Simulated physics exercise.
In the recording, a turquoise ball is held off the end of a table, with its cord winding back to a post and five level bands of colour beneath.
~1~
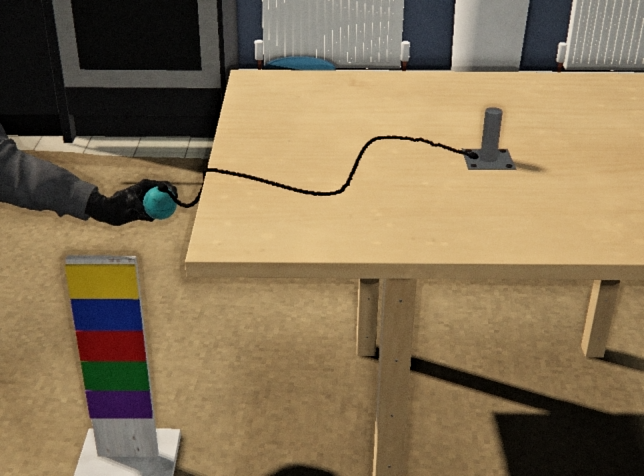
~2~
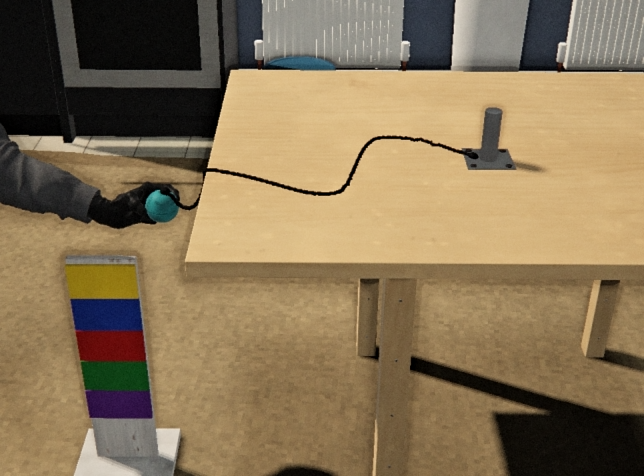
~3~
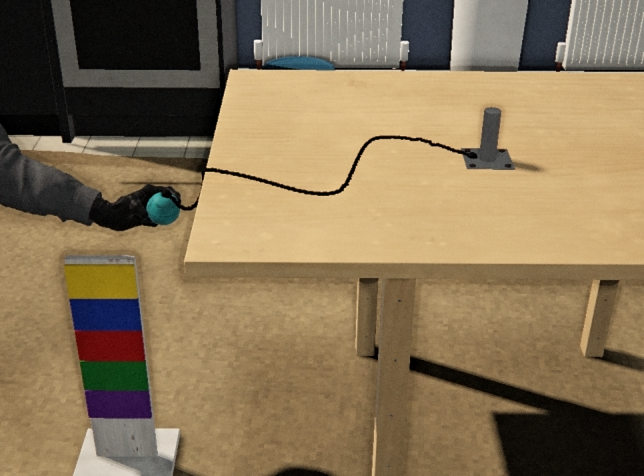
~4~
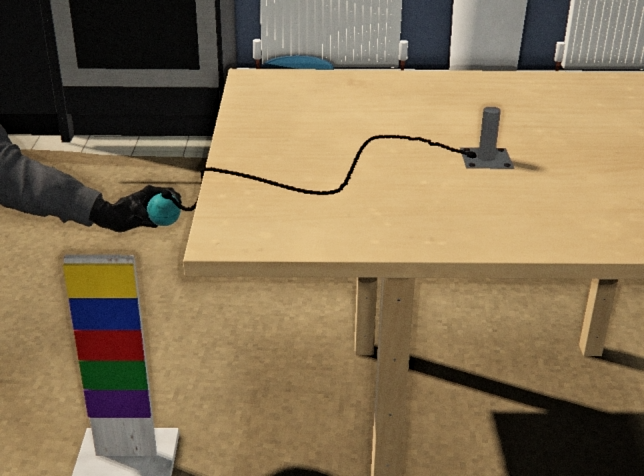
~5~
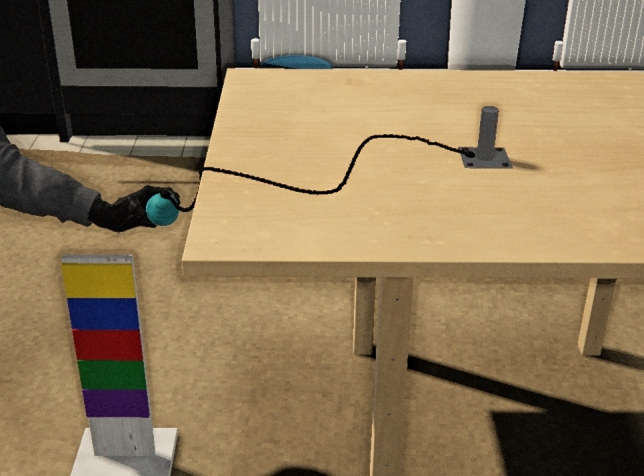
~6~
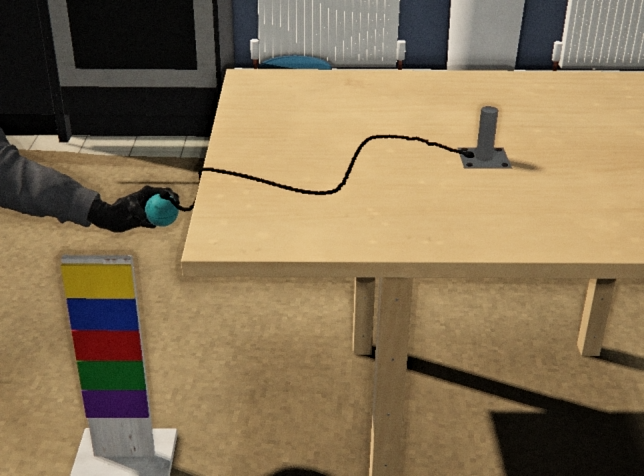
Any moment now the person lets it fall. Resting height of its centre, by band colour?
Red.
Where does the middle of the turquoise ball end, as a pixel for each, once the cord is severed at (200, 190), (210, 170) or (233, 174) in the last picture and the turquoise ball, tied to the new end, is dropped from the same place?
About (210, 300), (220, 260) and (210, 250).
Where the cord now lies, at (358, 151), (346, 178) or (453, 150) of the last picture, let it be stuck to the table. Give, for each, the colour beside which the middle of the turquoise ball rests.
Note: Try 1 blue; try 2 yellow; try 3 red.
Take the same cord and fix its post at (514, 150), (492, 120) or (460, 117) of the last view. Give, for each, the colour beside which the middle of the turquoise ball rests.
The first case gives blue, the second blue and the third red.
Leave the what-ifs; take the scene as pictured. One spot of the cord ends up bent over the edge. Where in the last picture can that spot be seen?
It sits at about (313, 193).
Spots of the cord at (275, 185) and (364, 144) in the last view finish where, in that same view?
Point one to (206, 196), point two to (335, 157).
A little later, ball near (256, 321); level with blue.
Next, ball near (198, 338); level with red.
When it is over, ball near (211, 339); level with red. At red.
